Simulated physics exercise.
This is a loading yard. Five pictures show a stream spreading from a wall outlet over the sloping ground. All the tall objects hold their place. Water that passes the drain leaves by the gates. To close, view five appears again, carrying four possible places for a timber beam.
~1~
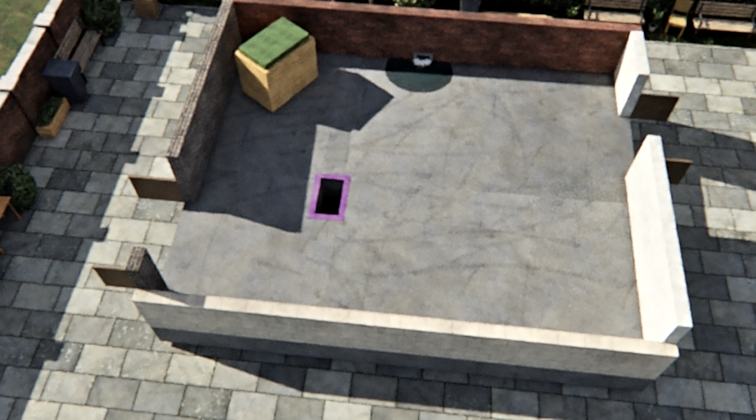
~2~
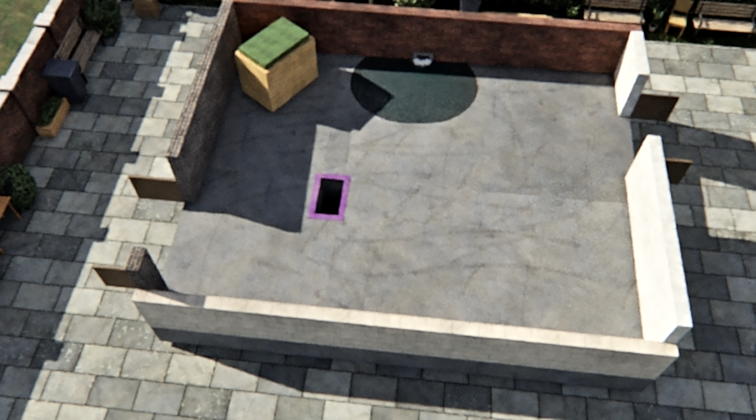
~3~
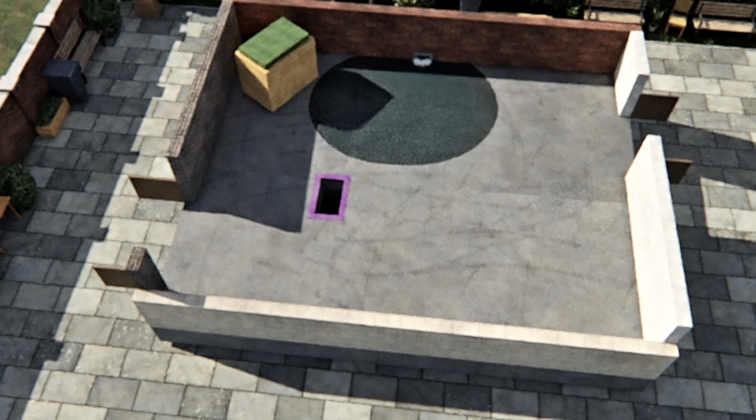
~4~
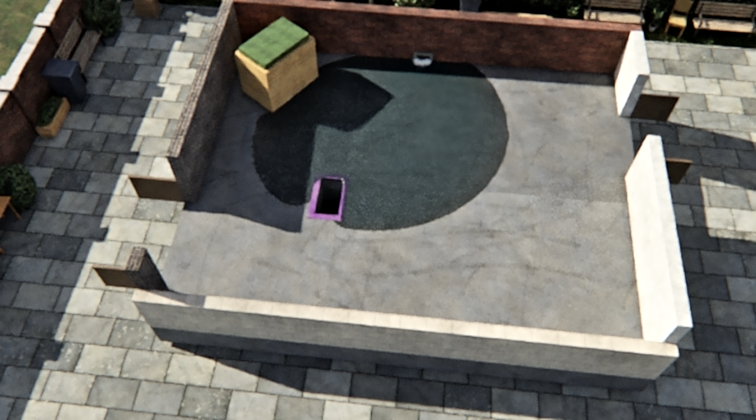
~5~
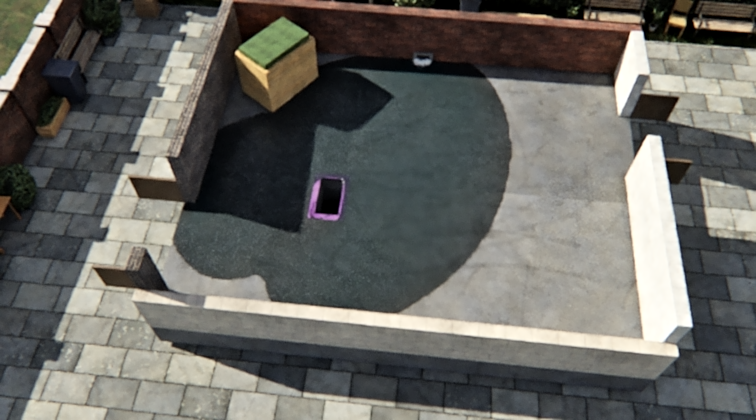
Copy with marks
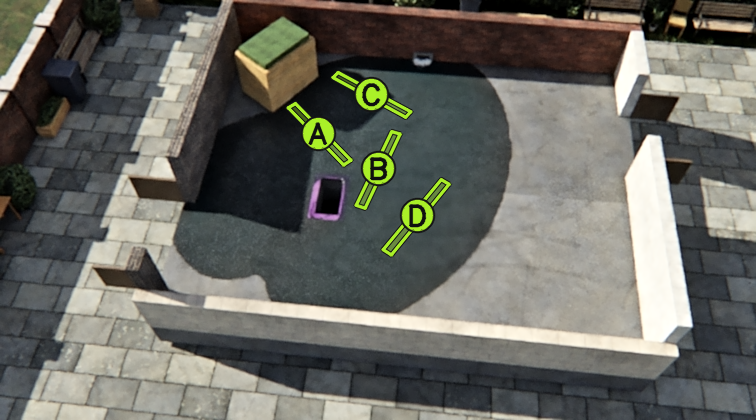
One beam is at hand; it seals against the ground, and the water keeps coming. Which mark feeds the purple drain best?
D works best here.
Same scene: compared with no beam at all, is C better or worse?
It is worse.
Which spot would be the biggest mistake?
The answer is C.
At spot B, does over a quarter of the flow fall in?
No.
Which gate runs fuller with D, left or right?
The left one.
On the marked copy, A from (291, 105) to (347, 162); B from (360, 206) to (395, 132); C from (335, 75) to (408, 114); D from (387, 252) to (445, 181).
With A, about 15 % of the stream goes into the purple drain, about 84 % out by the gates.
With B, about 14 % of the stream goes into the purple drain, about 85 % out by the gates.
With C, about 8 % of the stream goes into the purple drain, about 91 % out by the gates.
With D, about 21 % of the stream goes into the purple drain, about 78 % out by the gates.
